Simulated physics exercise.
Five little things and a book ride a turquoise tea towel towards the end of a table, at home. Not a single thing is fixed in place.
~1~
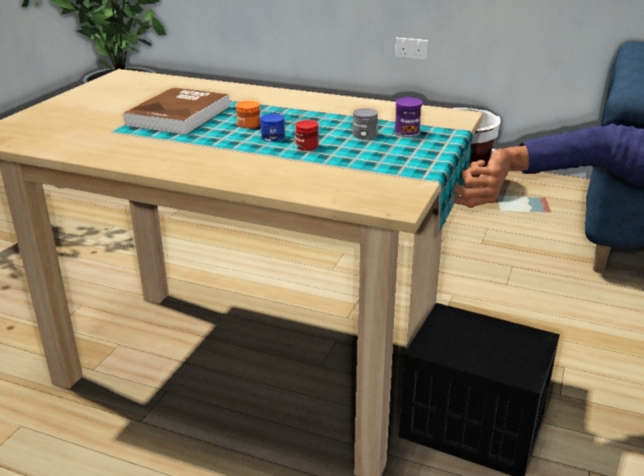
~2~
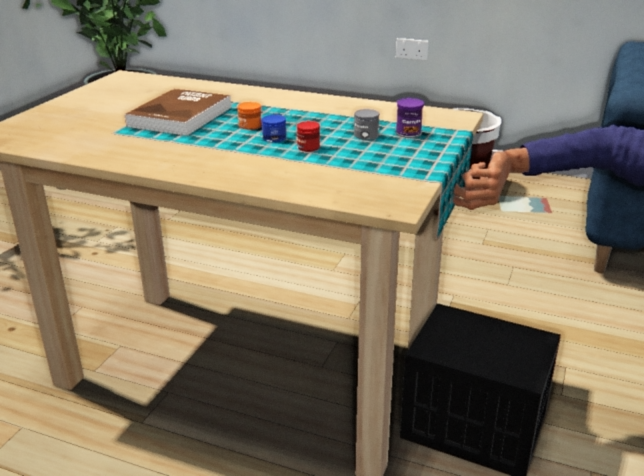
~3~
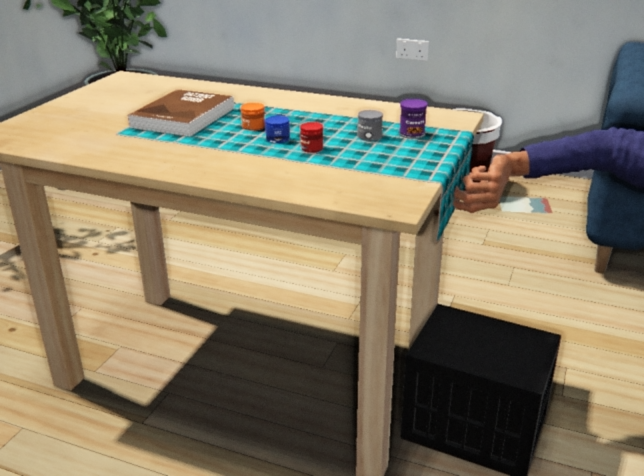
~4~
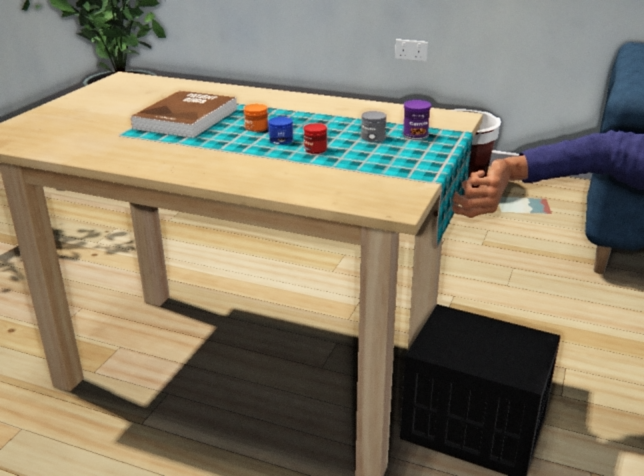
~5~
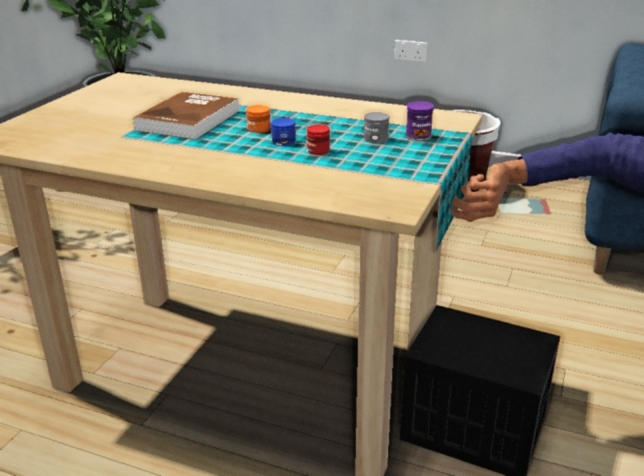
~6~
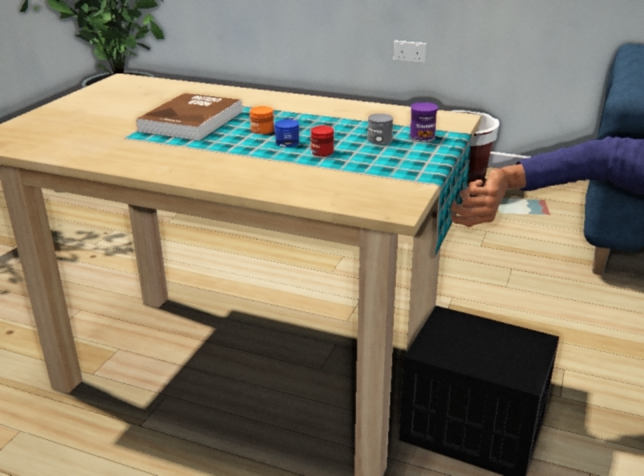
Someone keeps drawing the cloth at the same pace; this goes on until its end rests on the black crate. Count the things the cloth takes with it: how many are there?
The count of things that fall is three.
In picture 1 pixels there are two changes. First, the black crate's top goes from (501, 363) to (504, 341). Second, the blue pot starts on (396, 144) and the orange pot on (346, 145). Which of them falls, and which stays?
In the end the blue pot is no longer on top and the orange pot is no longer on top.
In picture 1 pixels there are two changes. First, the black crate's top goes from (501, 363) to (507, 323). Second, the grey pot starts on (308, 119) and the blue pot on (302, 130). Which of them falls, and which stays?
In the end the grey pot is still on top and the blue pot is still on top.
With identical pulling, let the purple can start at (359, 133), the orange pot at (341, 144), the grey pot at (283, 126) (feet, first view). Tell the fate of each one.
First the purple can, which is lost, then the orange pot, which is lost, and finally the grey pot, which is kept.
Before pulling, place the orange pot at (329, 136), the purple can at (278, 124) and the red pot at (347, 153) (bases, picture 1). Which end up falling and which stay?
Orange pot: Goes. Purple can: Stays. Red pot: Goes.
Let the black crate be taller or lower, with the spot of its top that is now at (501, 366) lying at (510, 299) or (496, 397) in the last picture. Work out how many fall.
You'd get 1 and then 4.
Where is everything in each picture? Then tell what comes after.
Hem (437, 237); purple can (409, 102); grey pot (366, 112); red pot (307, 124); blue pot (272, 118); orange pot (248, 104); top of the crate (501, 363), in the first frame.
Hem (436, 239); purple can (410, 102), in the second frame.
Hem (436, 242); grey pot (371, 114), in the third frame.
Hem (437, 247); red pot (315, 127); top of the crate (502, 365), in the fourth frame.
Hem (435, 251); blue pot (284, 122), in the fifth frame.
Hem (433, 256); purple can (424, 107); grey pot (381, 117); red pot (322, 129); blue pot (287, 123); orange pot (262, 110), in the sixth frame.
Soon after, hem near (449, 270); purple can gone.
After that, hem near (447, 320); purple can and grey pot gone.
And then, hem on the crate; purple can, grey pot and red pot gone.
In the end, hem on the crate; purple can, grey pot and red pot gone. Over the edge go three.
